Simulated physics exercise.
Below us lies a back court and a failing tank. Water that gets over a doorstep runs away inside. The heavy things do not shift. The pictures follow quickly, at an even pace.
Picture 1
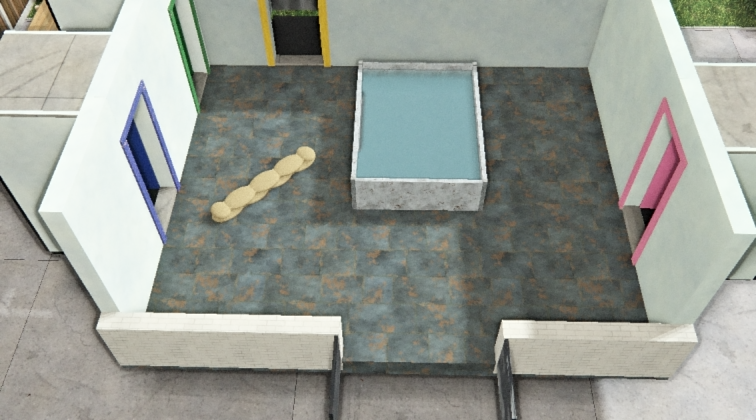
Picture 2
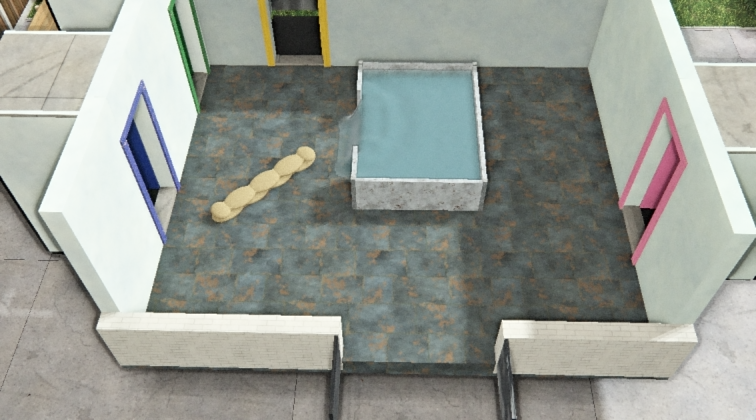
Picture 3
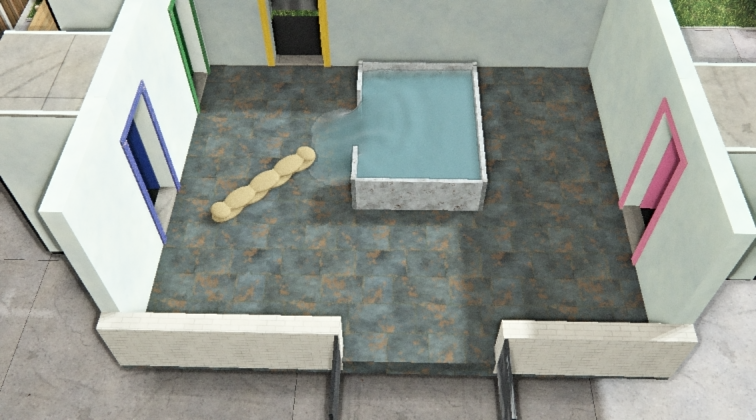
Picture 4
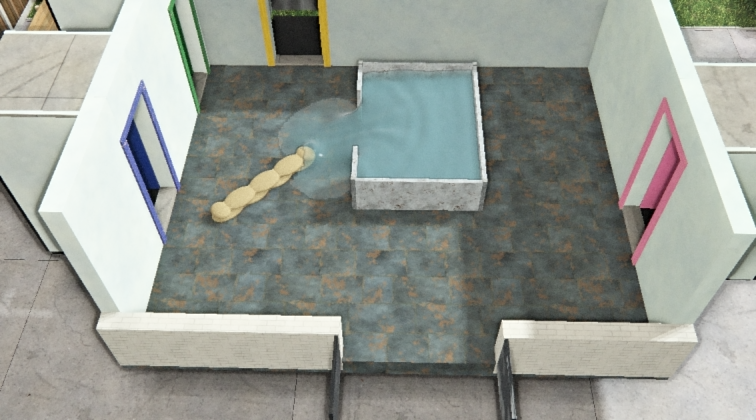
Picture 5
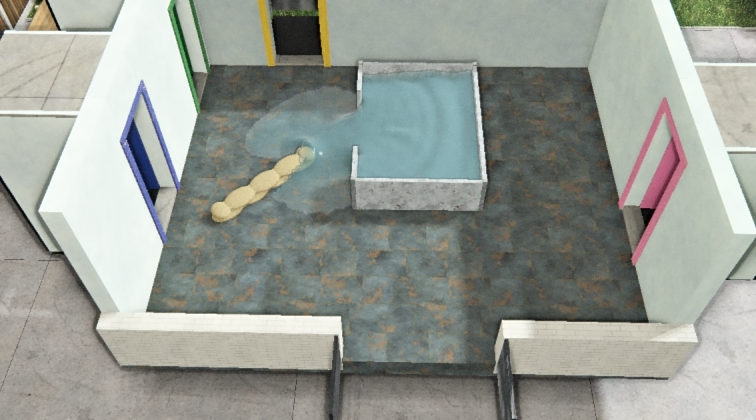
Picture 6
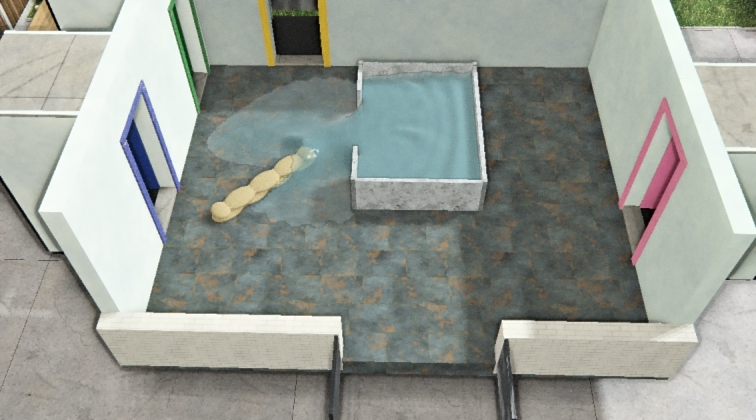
To begin with, an open tank of still water stands whole in a walled court, with a pale, knobbly, twisted object lying to its left. Then a gap opens in the tank's left side and water pours out, spreading leftward in a widening sheet around the object's near end and across the dark floor.
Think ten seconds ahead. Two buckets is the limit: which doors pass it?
The pink door holds within the limit; the yellow door floods; the green door floods; the blue door holds within the limit.
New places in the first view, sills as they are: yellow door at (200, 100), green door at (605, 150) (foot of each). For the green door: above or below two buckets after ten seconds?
Green door keeps below it.
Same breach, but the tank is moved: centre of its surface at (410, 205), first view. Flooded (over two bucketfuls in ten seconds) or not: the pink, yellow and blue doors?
One by one: Pink door stays under; yellow door lets more in; blue door is over.
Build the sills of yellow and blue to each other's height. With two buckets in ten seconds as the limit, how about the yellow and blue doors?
One by one: The yellow one lets less in, the blue one floods.
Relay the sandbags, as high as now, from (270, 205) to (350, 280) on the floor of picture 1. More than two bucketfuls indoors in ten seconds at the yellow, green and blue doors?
My reading: The yellow one floods; the green one takes more; the blue one lets more in.
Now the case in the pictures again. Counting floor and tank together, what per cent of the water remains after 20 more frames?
Roughly 90 per cent.
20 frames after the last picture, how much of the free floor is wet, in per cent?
I make it 40 per cent.
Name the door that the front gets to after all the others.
That is the pink-painted one.
A moment on, water covers 30 % of the floor; the pink door not reached, the yellow door wet at the sill, nothing in, the green door under two buckets in, the blue door not reached.
Next, water covers 40 % of the floor; the pink door not reached, the yellow door wet at the sill, nothing in, the green door far over two buckets in, the blue door wet at the sill, nothing in.
Then, water covers 40 % of the floor; the pink door not reached, the yellow door under two buckets in, the green door far over two buckets in, the blue door wet at the sill, nothing in.
Later, water covers 70 % of the floor; the pink door not reached, the yellow door over two buckets in, the green door far over two buckets in, the blue door under two buckets in.
In the end, water covers 90 % of the floor; the pink door wet at the sill, nothing in, the yellow door far over two buckets in, the green door far over two buckets in, the blue door under two buckets in.
